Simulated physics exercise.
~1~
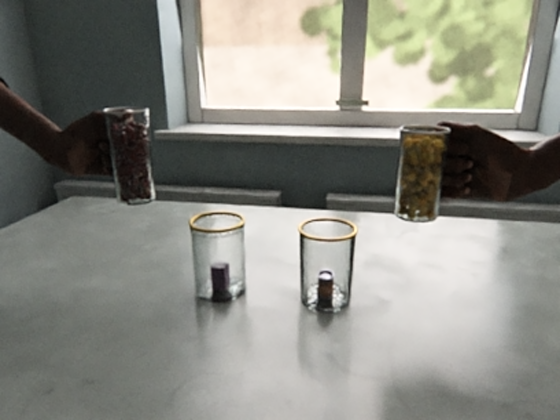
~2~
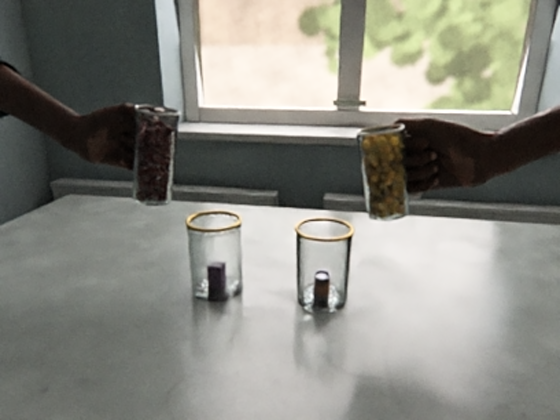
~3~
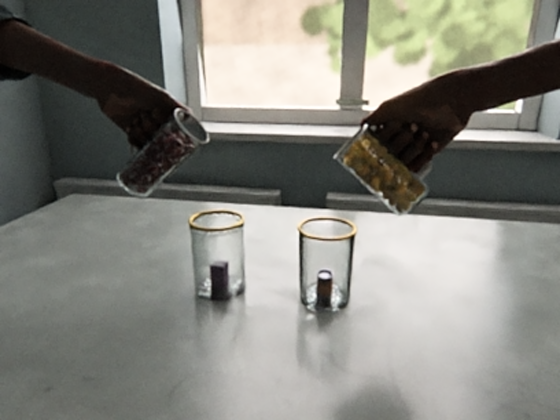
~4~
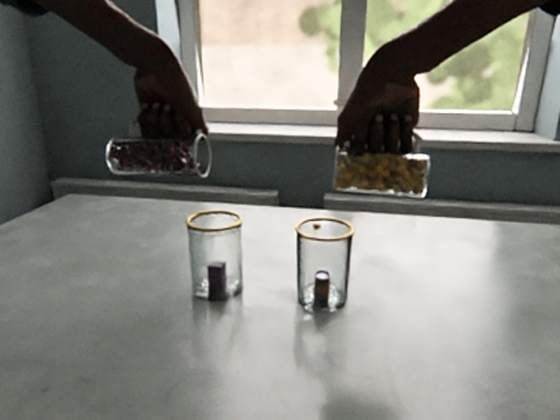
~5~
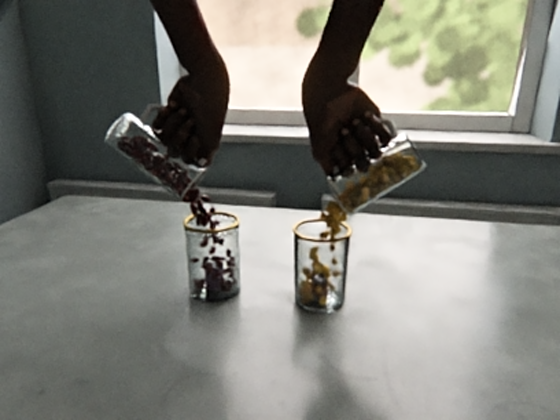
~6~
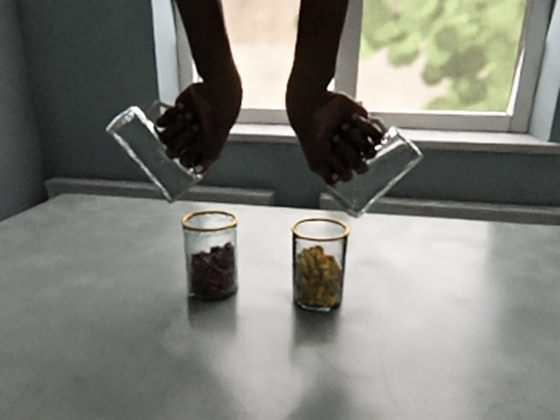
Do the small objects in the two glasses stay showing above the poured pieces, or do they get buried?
Both get buried. The dark red pieces cover the object in the left glass, and the yellow pieces cover the one in the right glass.
Two hands hold clear cups, dark red pieces in the left one and yellow pieces in the right, above a grey table in front of a bright window. Seen from across the table by a slightly swaying camera, two gold-rimmed glasses stand side by side, each with a small dark object at the bottom. The hands move inward and tilt the cups onto their sides. Then both cups tip further, and the pieces tumble into the glasses. At the end the cups are empty, and the red and yellow heaps cover both objects.
